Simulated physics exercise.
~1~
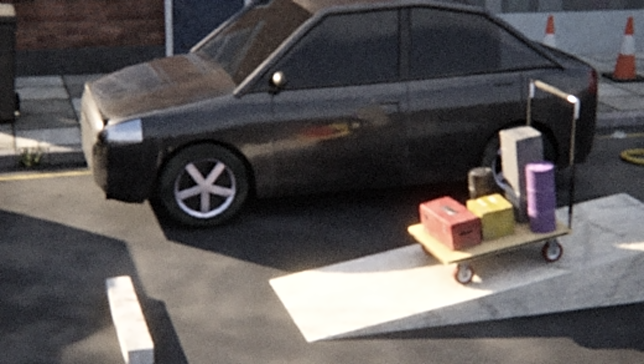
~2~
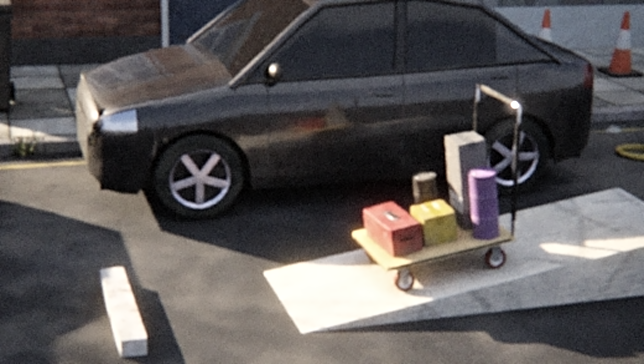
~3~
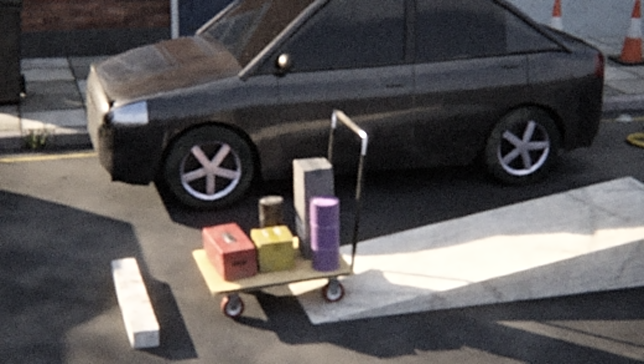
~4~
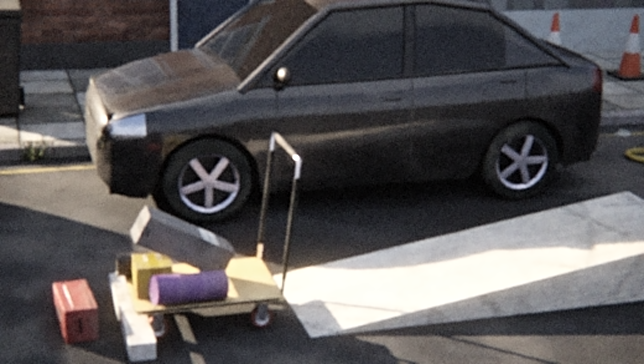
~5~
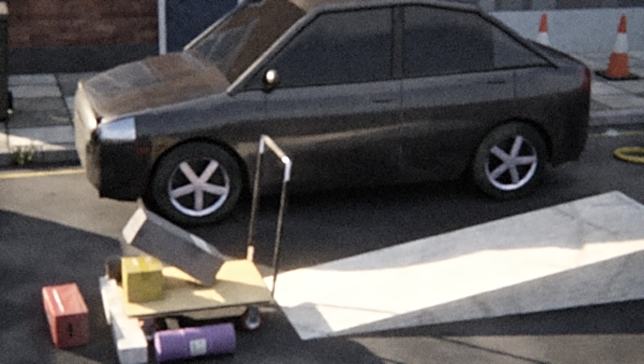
Loaded trolley rolling left down a ramp past a parked car, stopping at a kerb, toppling boxes and spilling purple canister and red toolbox.
